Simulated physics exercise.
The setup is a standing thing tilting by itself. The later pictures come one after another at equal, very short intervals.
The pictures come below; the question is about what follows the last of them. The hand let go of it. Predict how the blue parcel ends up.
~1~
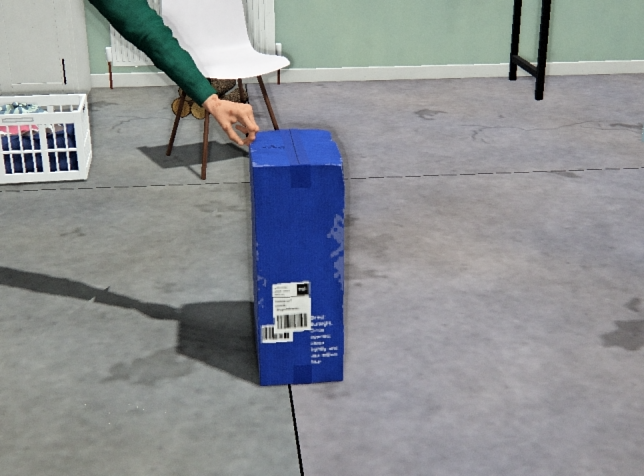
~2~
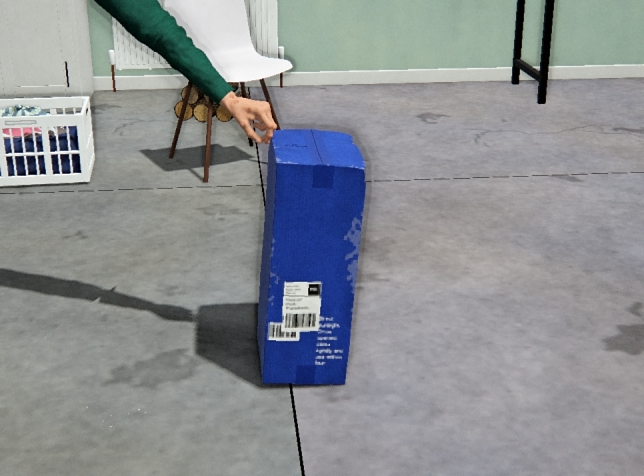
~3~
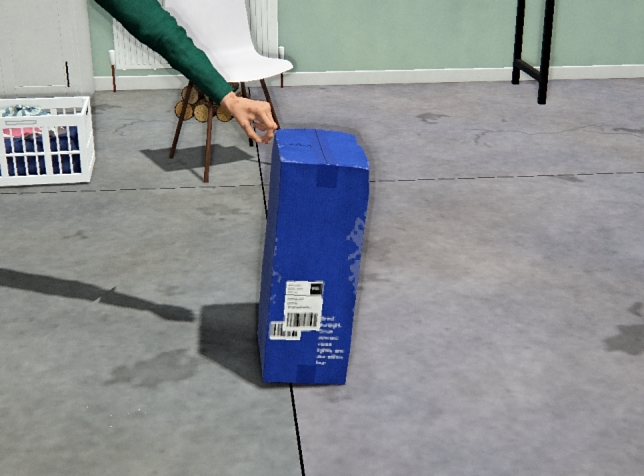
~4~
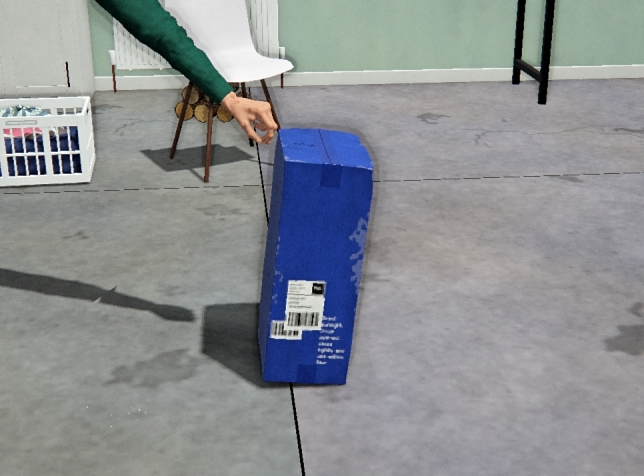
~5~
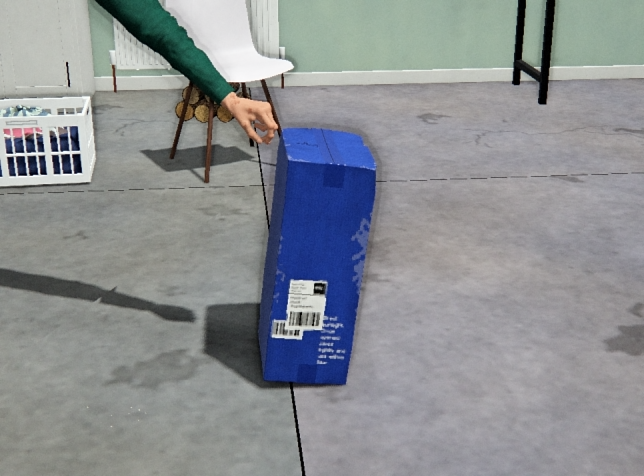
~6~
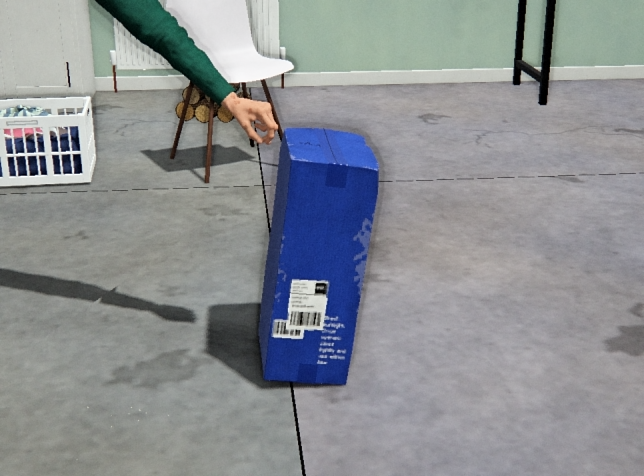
It will tilt but hold steady.
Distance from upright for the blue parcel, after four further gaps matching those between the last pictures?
8°.
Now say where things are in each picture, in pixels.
Blue parcel (296, 255) upright, in the first frame.
Blue parcel (308, 256) 5° off upright, in the second frame.
Blue parcel (310, 255) 6° off upright, in the third frame.
Blue parcel (312, 255) 7° off upright, in the fourth frame.
Blue parcel (313, 255) 7° off upright, in the fifth frame.
Blue parcel (315, 254) 8° off upright, in the sixth frame.
Then, 0.30 s past the last view, blue parcel upright near (303, 258).
Then, 0.64 s past the last view, blue parcel upright near (297, 259).
Finally, the blue parcel settles on its feet, near (299, 260).
